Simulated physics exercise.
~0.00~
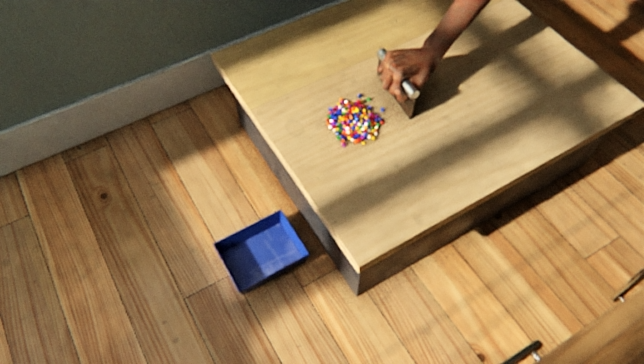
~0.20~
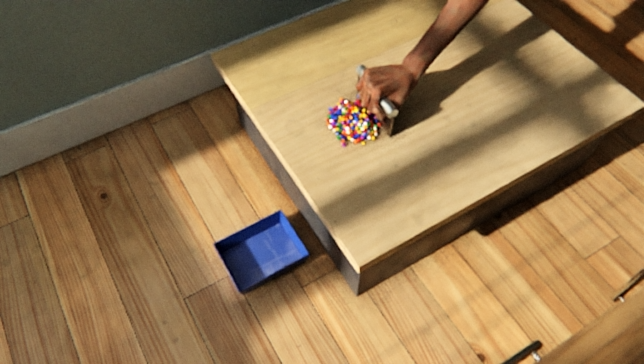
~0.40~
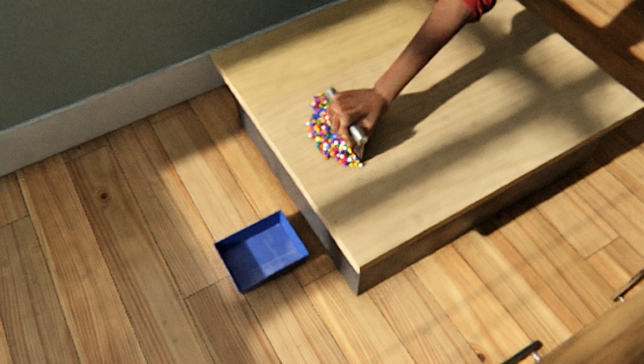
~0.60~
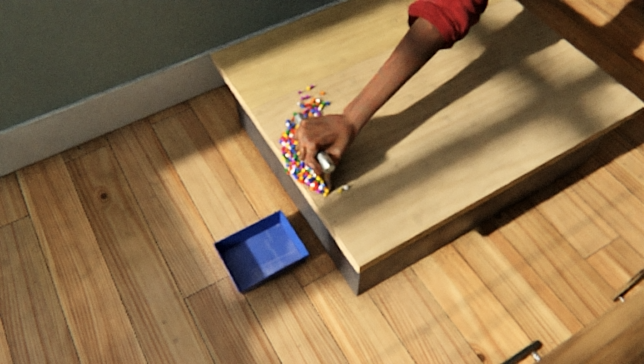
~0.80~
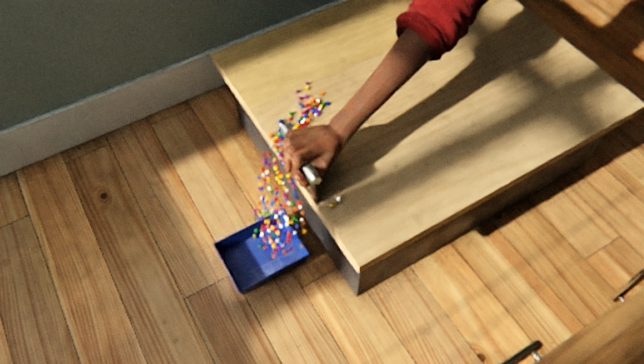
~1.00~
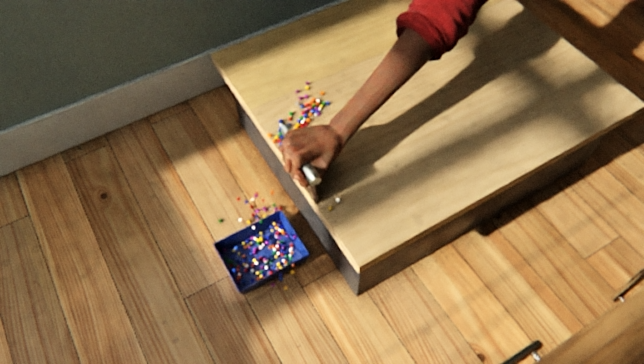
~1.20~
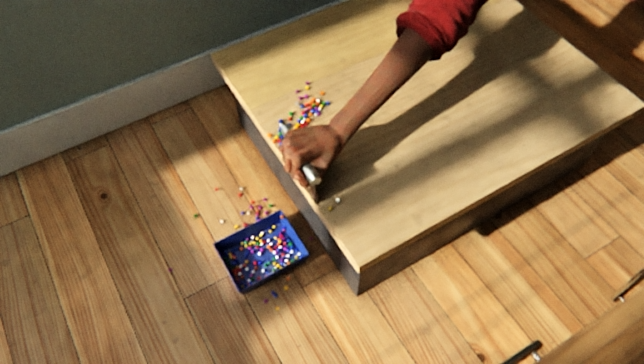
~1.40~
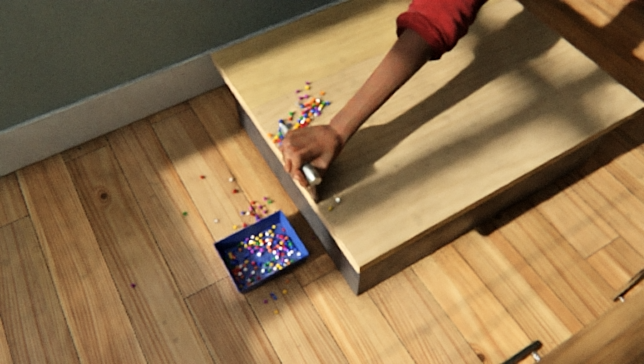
In this clip, a hand with a scraper pushes colorful beads left and down across a low wooden platform to its edge, then stops. Many spill into a blue tray below, while some scatter on the floor and others stay on top.
